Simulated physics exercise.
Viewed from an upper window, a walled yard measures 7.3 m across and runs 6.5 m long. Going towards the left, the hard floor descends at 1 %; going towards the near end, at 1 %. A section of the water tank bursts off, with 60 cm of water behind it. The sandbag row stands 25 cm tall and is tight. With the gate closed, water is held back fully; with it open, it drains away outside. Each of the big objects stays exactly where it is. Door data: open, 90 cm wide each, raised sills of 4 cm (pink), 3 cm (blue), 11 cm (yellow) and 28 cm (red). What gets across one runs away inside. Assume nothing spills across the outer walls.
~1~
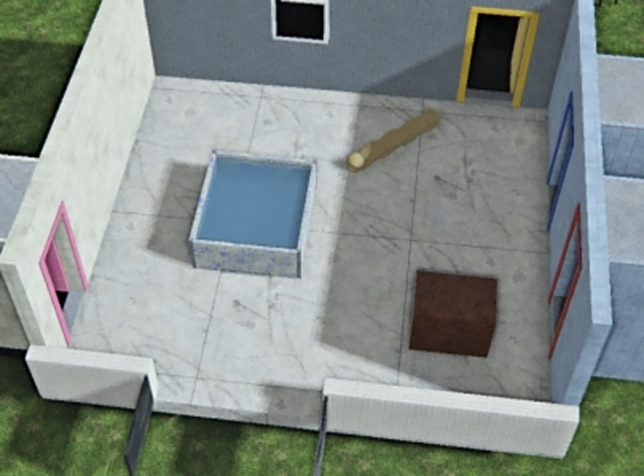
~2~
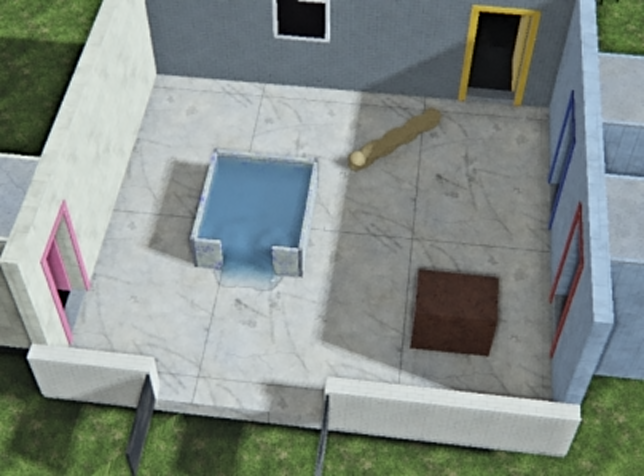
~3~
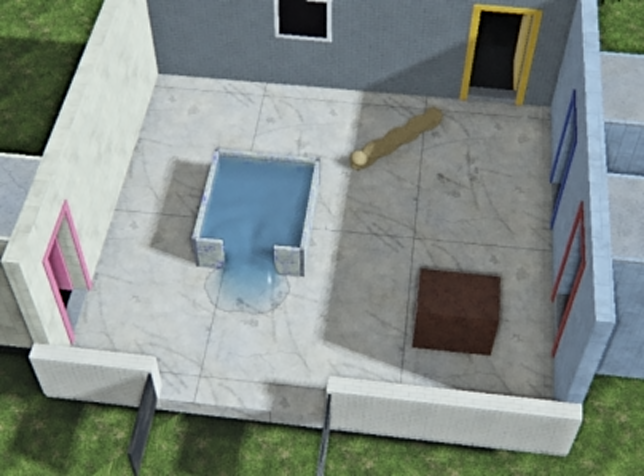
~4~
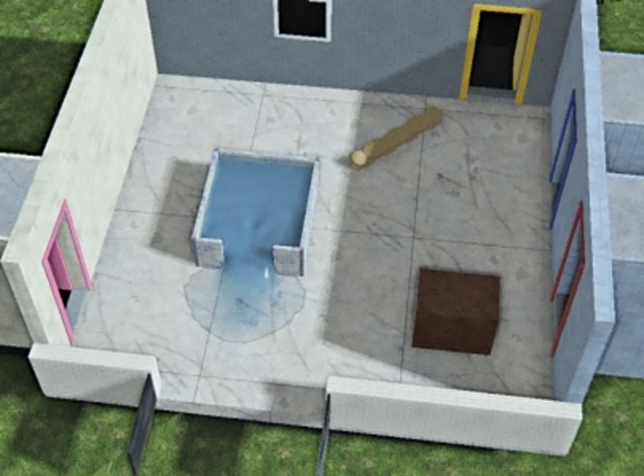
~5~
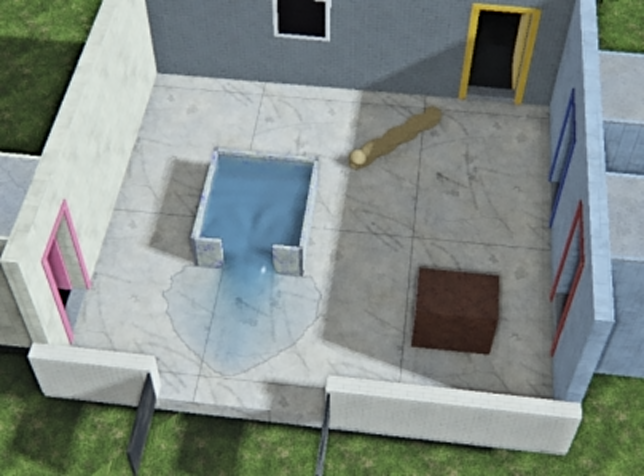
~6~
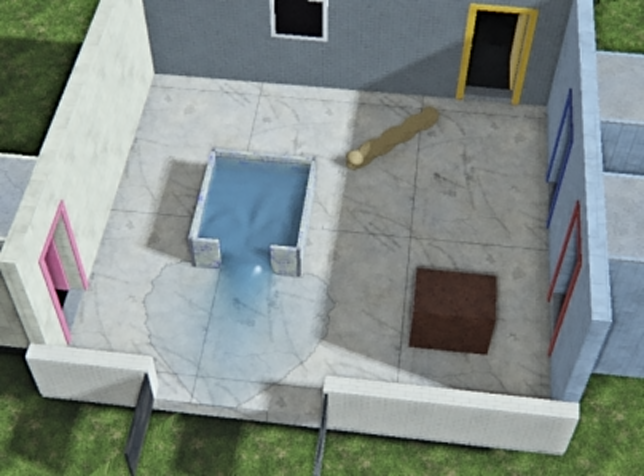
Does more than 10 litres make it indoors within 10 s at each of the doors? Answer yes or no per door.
Pink door, yes; blue door, no; yellow door, no; red door, no.
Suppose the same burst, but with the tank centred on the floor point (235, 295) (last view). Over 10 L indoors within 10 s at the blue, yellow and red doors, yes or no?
Measured against that limit, blue comes out short of it, yellow short of it and red short of it.
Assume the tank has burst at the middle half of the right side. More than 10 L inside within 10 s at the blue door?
Blue: Exceeds.
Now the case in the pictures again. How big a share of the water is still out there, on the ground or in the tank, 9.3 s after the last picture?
Roughly 42 per cent is still there.
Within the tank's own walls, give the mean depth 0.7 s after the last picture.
The mean depth is around 41 cm.
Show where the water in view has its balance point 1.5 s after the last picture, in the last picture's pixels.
Around (243, 264).
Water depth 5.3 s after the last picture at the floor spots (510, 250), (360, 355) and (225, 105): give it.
Roughly 0, 1, 0 cm.
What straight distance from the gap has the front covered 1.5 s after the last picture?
4.0 m.
Then, 0.7 s after the last picture water covers 15 % of the floor and is deepest (36 cm) near (248, 274); pink door not reached, blue door not reached, yellow door not reached, red door not reached.
Then, 1.5 s after the last picture water covers 20 % of the floor and is deepest (27 cm) near (71, 375); pink door 6 cm at the sill, 0 L in, blue door not reached, yellow door not reached, red door not reached.
Then, 2.8 s after the last picture water covers 25 % of the floor and is deepest (22 cm) near (248, 274); pink door 7 cm at the sill, 7 L in, blue door not reached, yellow door not reached, red door not reached.
Then, 5.3 s after the last picture water covers 40 % of the floor and is deepest (14 cm) near (248, 274); pink door 6 cm at the sill, 17 L in, blue door not reached, yellow door not reached, red door 2 cm at the sill, 0 L in.
Then, 9.3 s after the last picture water covers 45 % of the floor and is deepest (8 cm) near (59, 373); pink door 4 cm at the sill, 24 L in, blue door not reached, yellow door not reached, red door 1 cm at the sill, 0 L in.
